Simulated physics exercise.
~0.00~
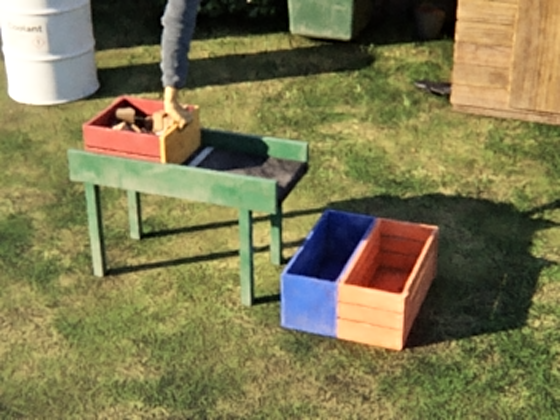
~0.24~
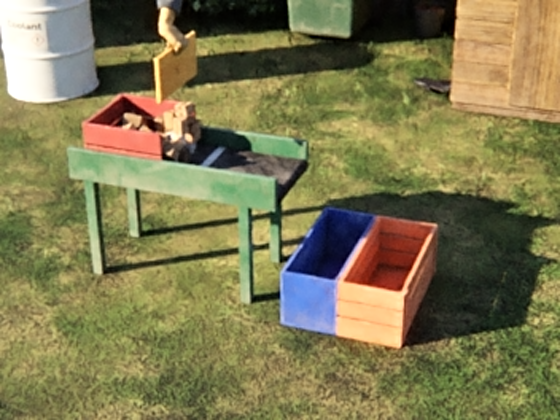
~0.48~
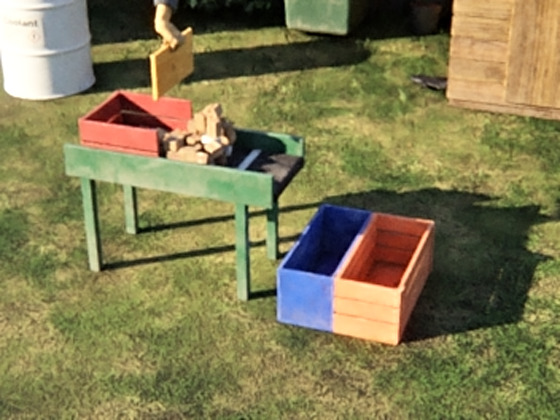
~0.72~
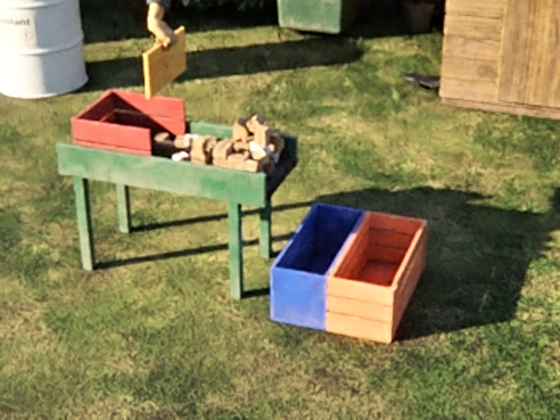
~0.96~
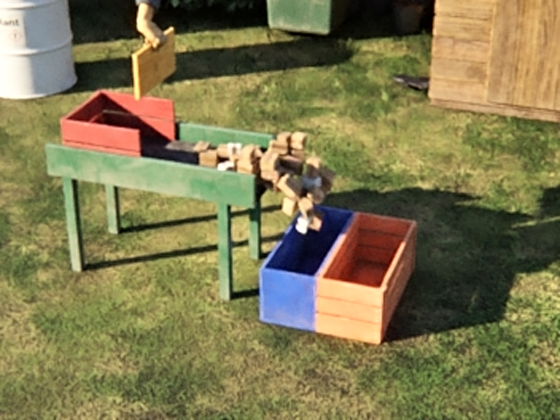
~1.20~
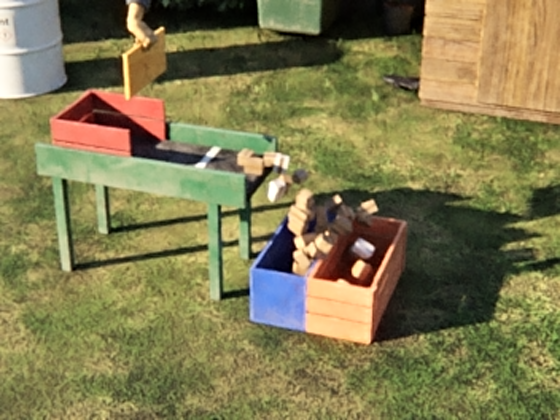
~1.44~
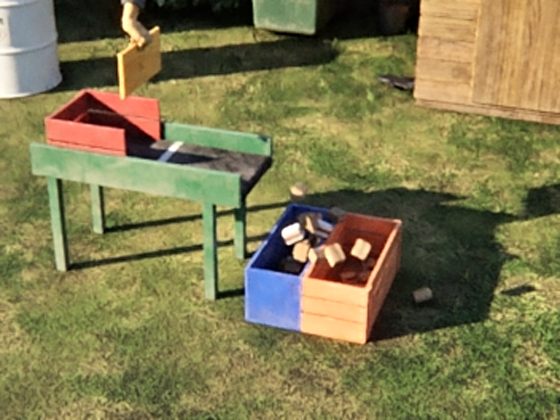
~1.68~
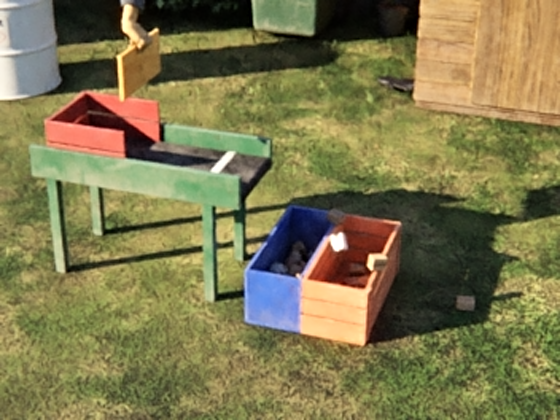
Hand lifting a yellow gate from a red pen, small blocks riding a belt rightward and tumbling into blue and orange boxes.
